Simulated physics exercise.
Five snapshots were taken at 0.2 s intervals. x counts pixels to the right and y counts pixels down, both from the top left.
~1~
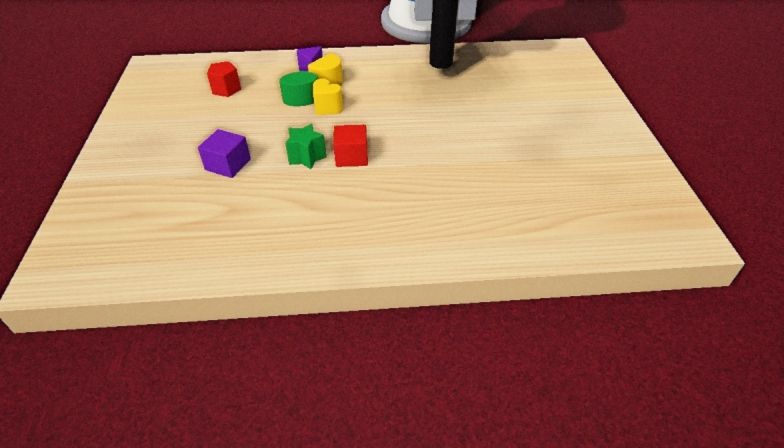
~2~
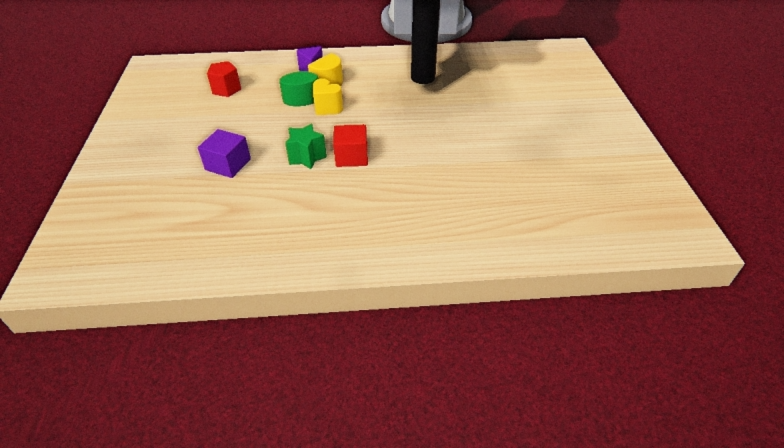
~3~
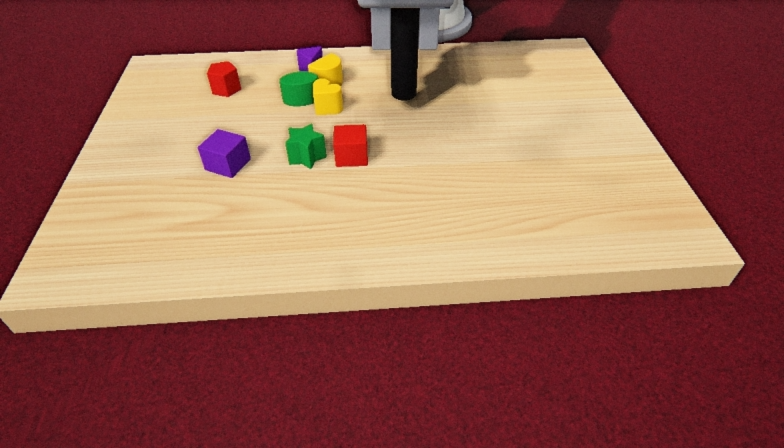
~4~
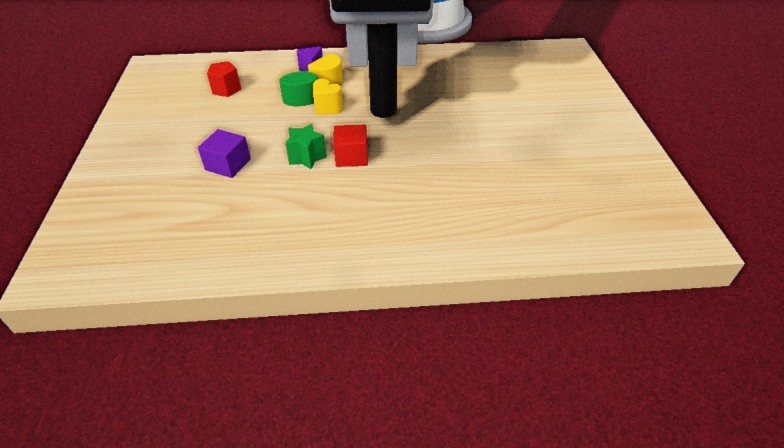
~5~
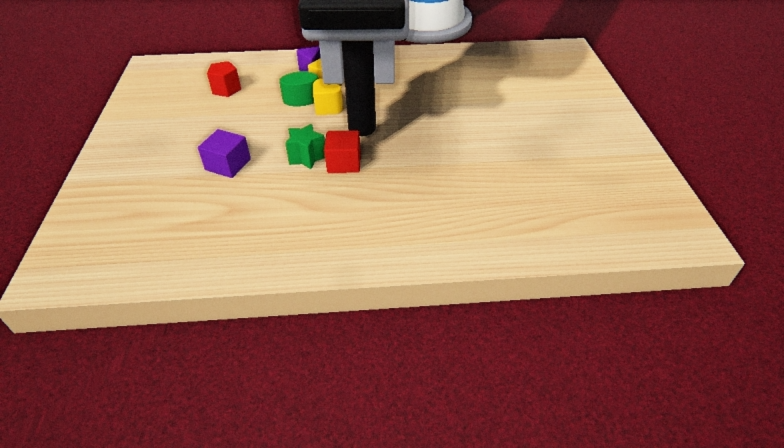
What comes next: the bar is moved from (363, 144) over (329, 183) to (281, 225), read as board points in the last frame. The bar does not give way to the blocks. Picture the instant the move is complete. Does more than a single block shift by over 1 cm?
No, I don't think so.
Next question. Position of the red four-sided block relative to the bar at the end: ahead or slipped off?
My prediction: In front.
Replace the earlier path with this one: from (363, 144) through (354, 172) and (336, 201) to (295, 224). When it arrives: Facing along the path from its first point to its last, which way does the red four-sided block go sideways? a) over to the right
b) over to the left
I choose a.
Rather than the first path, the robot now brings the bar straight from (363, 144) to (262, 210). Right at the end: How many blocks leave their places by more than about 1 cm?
The answer is two blocks, counting only moves over 1 cm.
What follows on the original path. One third of the way, bar (340, 154); red four-sided block (317, 162), turned 35° clockwise.
Two thirds of the way, bar (312, 180); red four-sided block (281, 187), turned 60° clockwise.
At the end, bar (277, 208); green star block in place; red four-sided block (240, 214), turned 75° clockwise.
